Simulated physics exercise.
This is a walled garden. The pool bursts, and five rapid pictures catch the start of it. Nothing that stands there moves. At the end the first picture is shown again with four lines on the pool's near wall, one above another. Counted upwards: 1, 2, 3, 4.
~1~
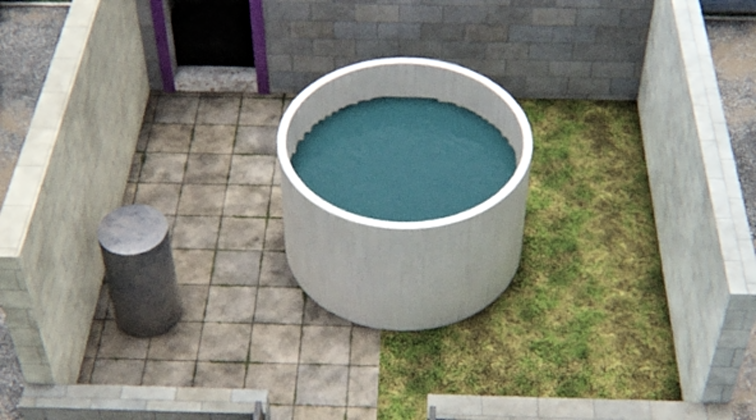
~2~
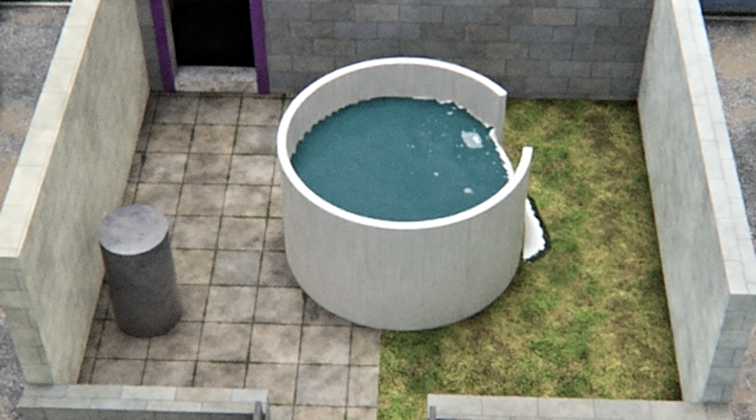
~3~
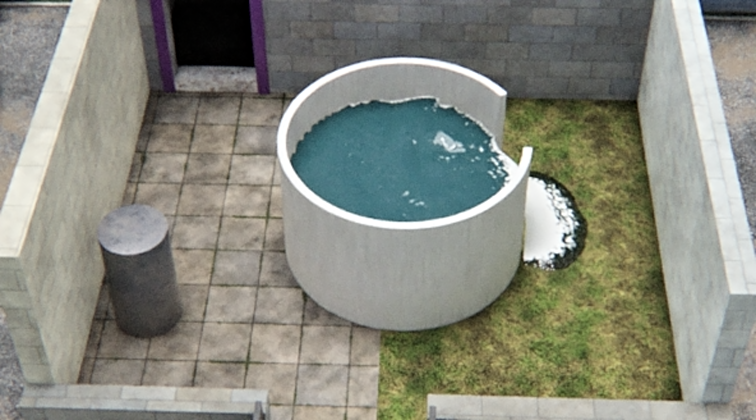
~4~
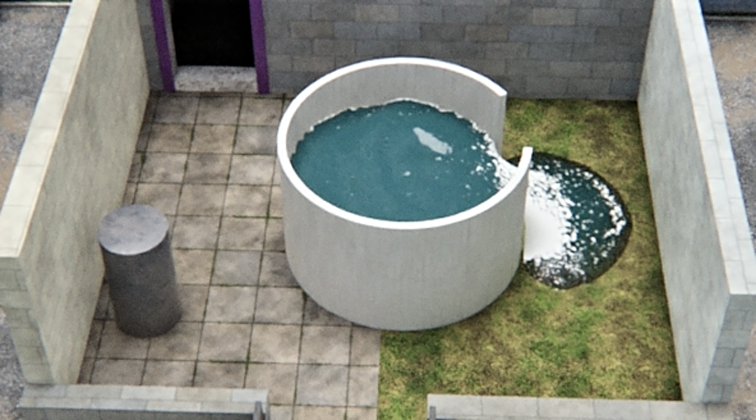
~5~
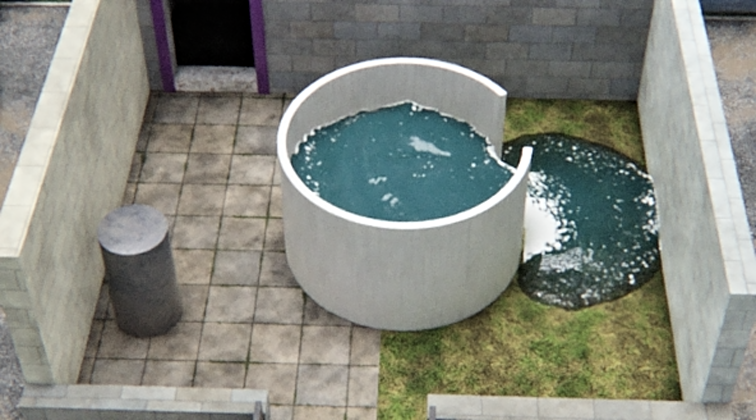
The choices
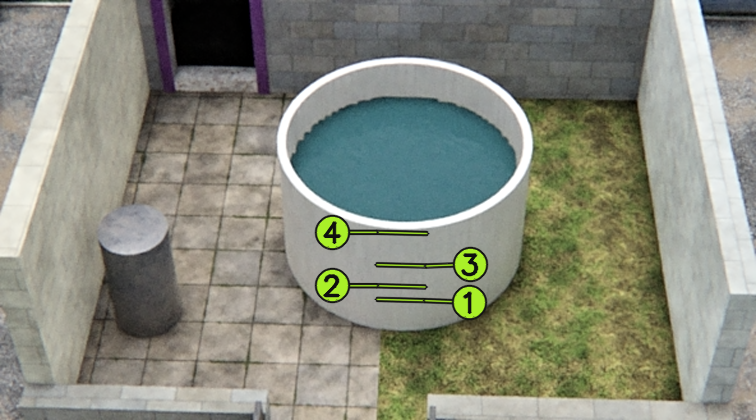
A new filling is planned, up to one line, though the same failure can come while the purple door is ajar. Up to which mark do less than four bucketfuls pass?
3 is the one.
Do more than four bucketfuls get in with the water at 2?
No, that is safe.
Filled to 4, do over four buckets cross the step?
Yes.
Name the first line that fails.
It is 4.
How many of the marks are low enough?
Three.
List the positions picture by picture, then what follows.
The first frame shows water in the pool at rest, its middle at (404, 170); foot of the purple doorway at (217, 91); open gate at (348, 388).
The second frame shows front seen at (533, 251), 1 % of the ground wet.
The third frame shows front seen at (553, 183), 4 % of the ground wet.
The fourth frame shows front seen at (623, 214), 8 % of the ground wet.
The fifth frame shows front seen at (648, 176), 15 % of the ground wet.
On the marked copy, 1 at (401, 299); 2 at (401, 286); 3 at (401, 265); 4 at (401, 232); from the bottom up 1, 2, 3, 4.
Choosing 1, nothing gets over.
Choosing 2, nothing gets over.
Choosing 3, a bucket or two gets in.
Choosing 4, about 15 bucketfuls get in.
